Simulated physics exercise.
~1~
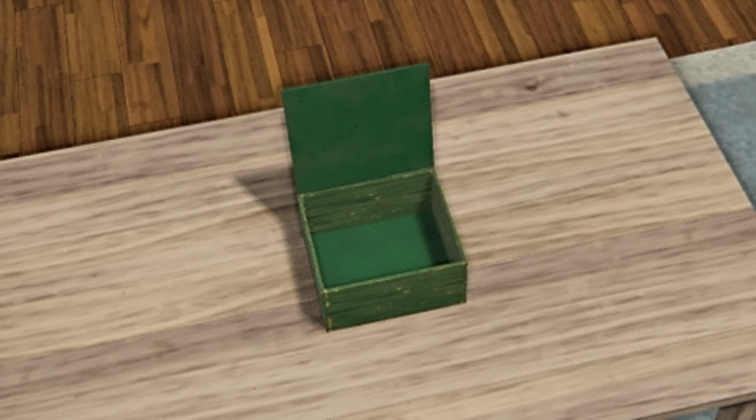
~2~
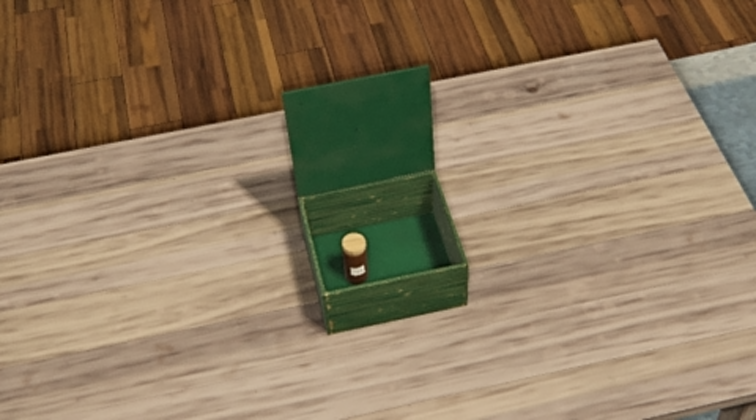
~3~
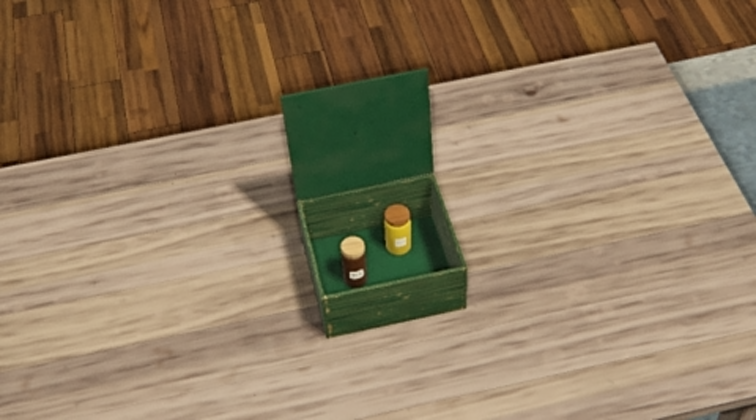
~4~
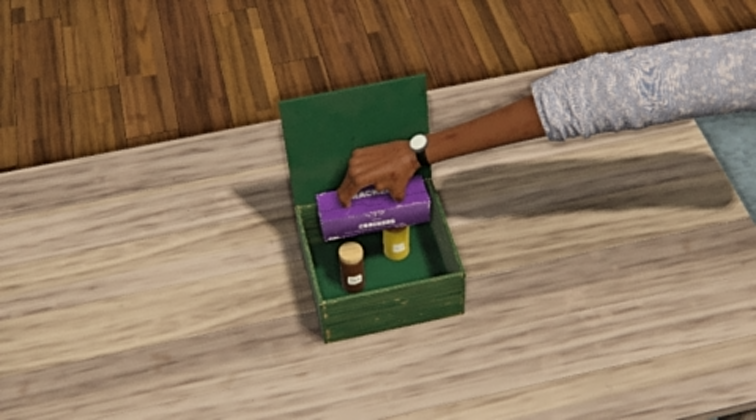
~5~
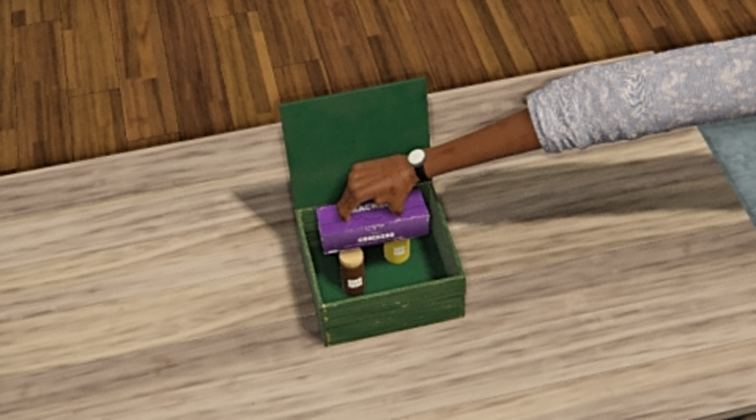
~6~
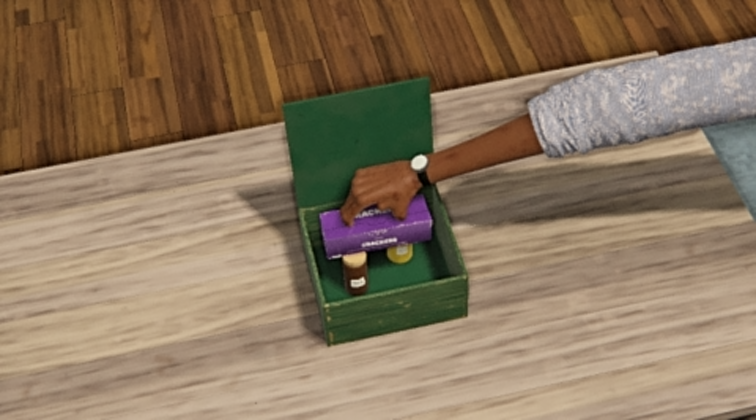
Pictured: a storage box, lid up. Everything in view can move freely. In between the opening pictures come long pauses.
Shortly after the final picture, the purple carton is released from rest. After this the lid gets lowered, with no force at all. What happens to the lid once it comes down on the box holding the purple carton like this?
Most likely the lid will not meet the rim.
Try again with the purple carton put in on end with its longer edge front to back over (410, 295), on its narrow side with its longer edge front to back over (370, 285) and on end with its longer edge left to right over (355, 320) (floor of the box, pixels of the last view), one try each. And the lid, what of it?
Try 1: Lid not shut; try 2: Lid shut; try 3: Lid not shut.
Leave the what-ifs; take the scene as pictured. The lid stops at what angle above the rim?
Roughly 25 degrees above the rim.
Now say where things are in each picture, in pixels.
In the first frame, the last thing is not in view yet.
In the second frame, the last thing is not in view yet; brown shaker (355, 259).
In the third frame, the last thing is not in view yet; brown shaker (354, 262).
In the fourth frame, coming down; purple carton (373, 208); brown shaker (352, 268).
In the fifth frame, coming down; purple carton (372, 221); brown shaker (353, 271).
In the sixth frame, in place under the hand; purple carton (376, 227); brown shaker (355, 271).
Then, 1.30 s after the last picture, lid 84° above the rim; purple carton tipped 4° from how it was near (377, 227).
Then, 1.70 s after the last picture, lid 47° above the rim; purple carton tipped 4° from how it was near (376, 228).
Then, 3.00 s after the last picture, lid 26° above the rim; purple carton tipped 26° from how it was near (382, 230); yellow shaker tipped 8° from how it was; brown shaker tipped 7° from how it was.
At rest, lid 26° above the rim; left askew, brown shaker and purple carton; yellow shaker in place. Seen from the same camera at the end, purple carton near (383, 230).
